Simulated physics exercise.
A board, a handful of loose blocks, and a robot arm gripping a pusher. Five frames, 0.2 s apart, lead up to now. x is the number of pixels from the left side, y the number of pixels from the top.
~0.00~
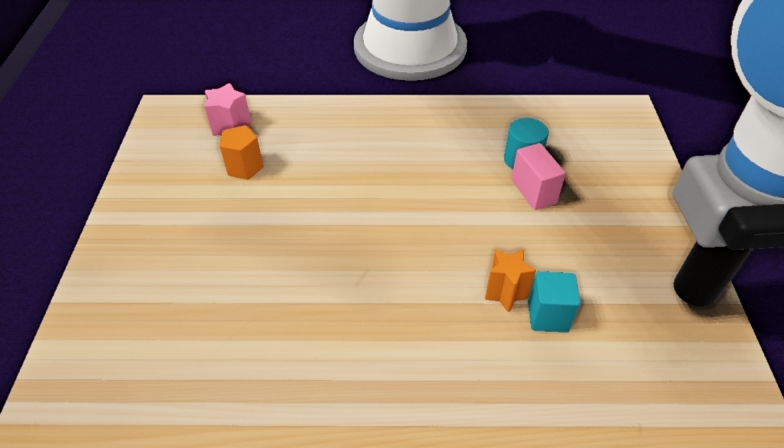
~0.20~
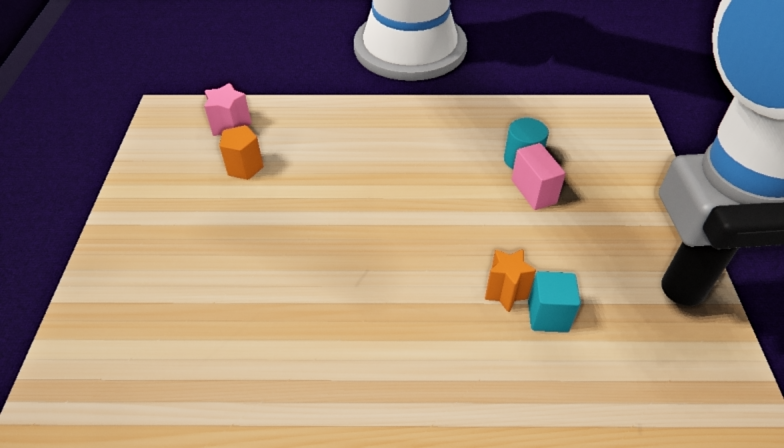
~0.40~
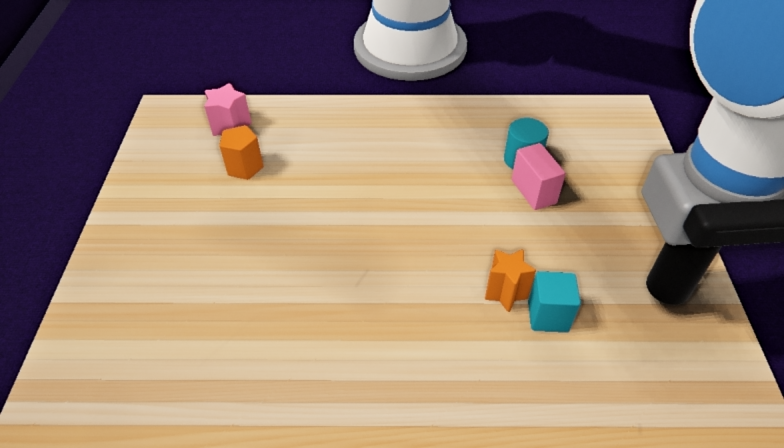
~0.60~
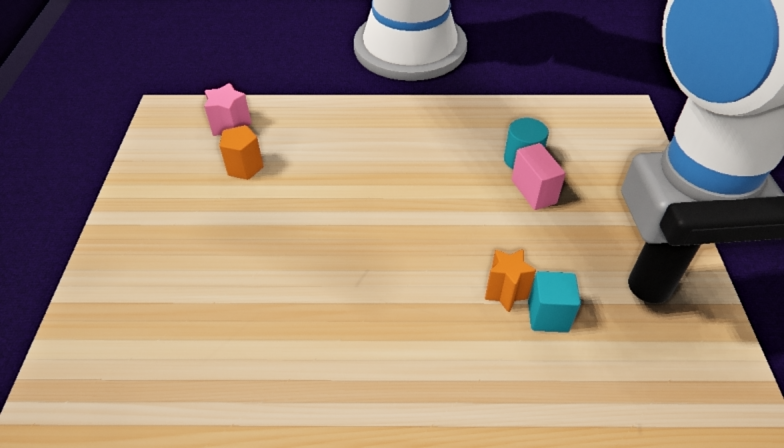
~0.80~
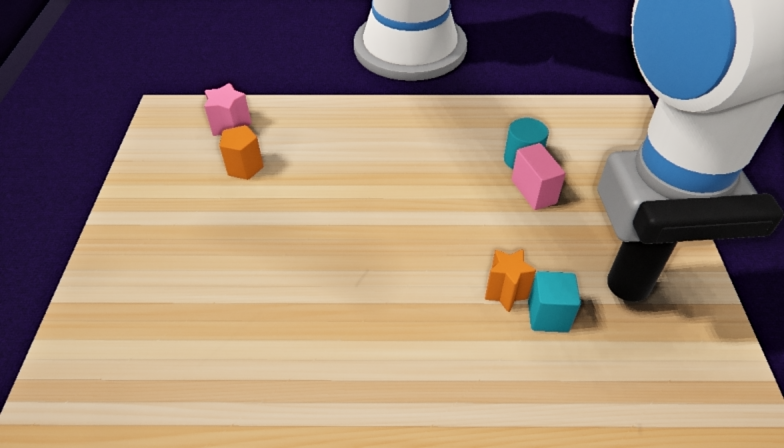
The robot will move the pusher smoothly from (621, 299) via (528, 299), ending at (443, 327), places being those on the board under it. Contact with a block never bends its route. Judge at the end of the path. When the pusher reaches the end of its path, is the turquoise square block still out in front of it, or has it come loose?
Lost on the way.
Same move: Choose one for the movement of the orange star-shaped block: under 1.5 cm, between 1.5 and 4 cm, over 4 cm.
Shift of over 4 cm.
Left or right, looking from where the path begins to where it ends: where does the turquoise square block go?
Heads left.
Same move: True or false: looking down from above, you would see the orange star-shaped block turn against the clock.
False - the claim does not hold.
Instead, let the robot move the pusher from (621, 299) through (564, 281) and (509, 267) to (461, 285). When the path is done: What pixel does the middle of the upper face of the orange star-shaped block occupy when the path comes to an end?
Put as a pixel place, it's (481, 285).
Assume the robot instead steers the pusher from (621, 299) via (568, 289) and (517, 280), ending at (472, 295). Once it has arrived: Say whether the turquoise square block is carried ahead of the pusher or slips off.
The pusher will have lost it.
The first path, step by step. One third of the way, pusher (562, 284); turquoise square block (541, 294), turned 30° anticlockwise.
Two thirds of the way, pusher (501, 292); orange star-shaped block (470, 261), turned 50° clockwise; turquoise square block (506, 314), turned 105° anticlockwise.
At the end, pusher (445, 314); orange star-shaped block (450, 262), turned 100° clockwise; turquoise square block (503, 318), turned 115° anticlockwise.
